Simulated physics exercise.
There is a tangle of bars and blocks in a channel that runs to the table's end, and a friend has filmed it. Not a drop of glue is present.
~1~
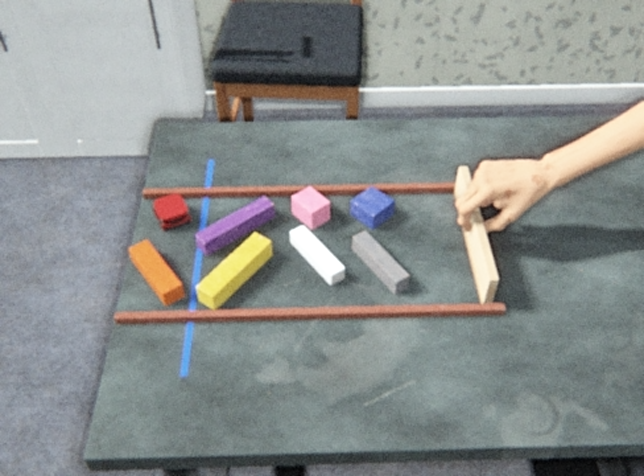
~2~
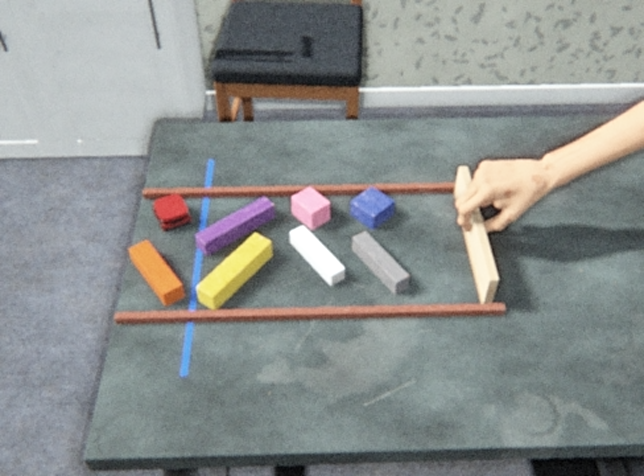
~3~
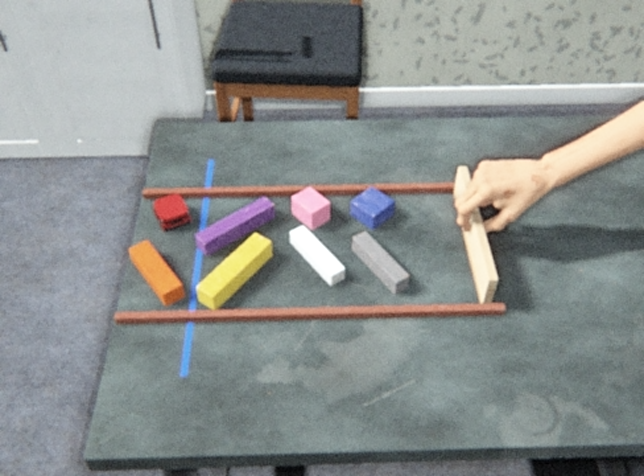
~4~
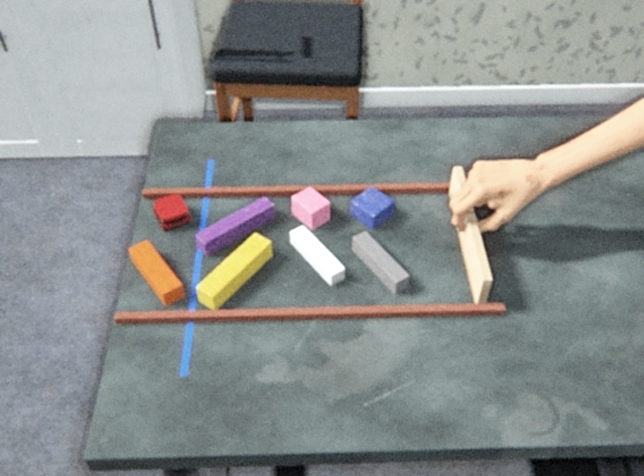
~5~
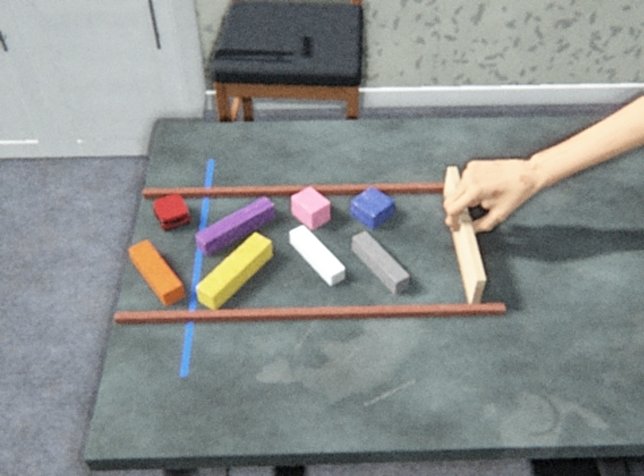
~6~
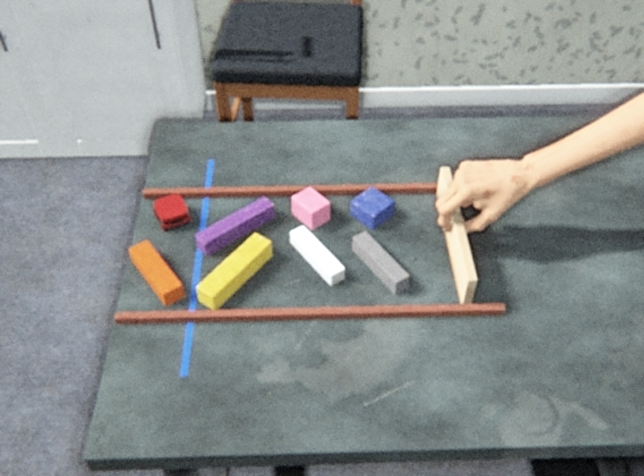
At the start, a hand holds a pale wooden board upright at the right end of a channel between two reddish rails on a dark table, with eight coloured bars and blocks lying to its left. The hand then slides the board slightly left, while the pieces stay still beside and across the blue tape.
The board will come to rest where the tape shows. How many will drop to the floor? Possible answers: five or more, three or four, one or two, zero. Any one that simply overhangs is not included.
Dropped: One or two.
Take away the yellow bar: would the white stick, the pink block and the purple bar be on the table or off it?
The white stick stays put; the pink block stays put; the purple bar stays put.
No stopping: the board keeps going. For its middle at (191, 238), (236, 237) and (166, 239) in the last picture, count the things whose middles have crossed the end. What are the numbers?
First 3, then 0, finally 5.
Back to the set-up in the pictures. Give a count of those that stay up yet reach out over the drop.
I'd put it at 1.
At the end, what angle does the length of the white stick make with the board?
I'd say it's about 0° out of line.
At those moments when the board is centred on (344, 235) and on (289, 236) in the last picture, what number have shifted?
First position 4; second position 6.
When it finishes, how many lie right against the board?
Contact count: 2.
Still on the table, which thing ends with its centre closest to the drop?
That would be the purple bar.
Early on, none off yet; orange bar at rest near (156, 273); red case at rest near (172, 213); purple bar at rest near (236, 226).
Finally, the number that fall off is one or two; lost, red case and orange bar.
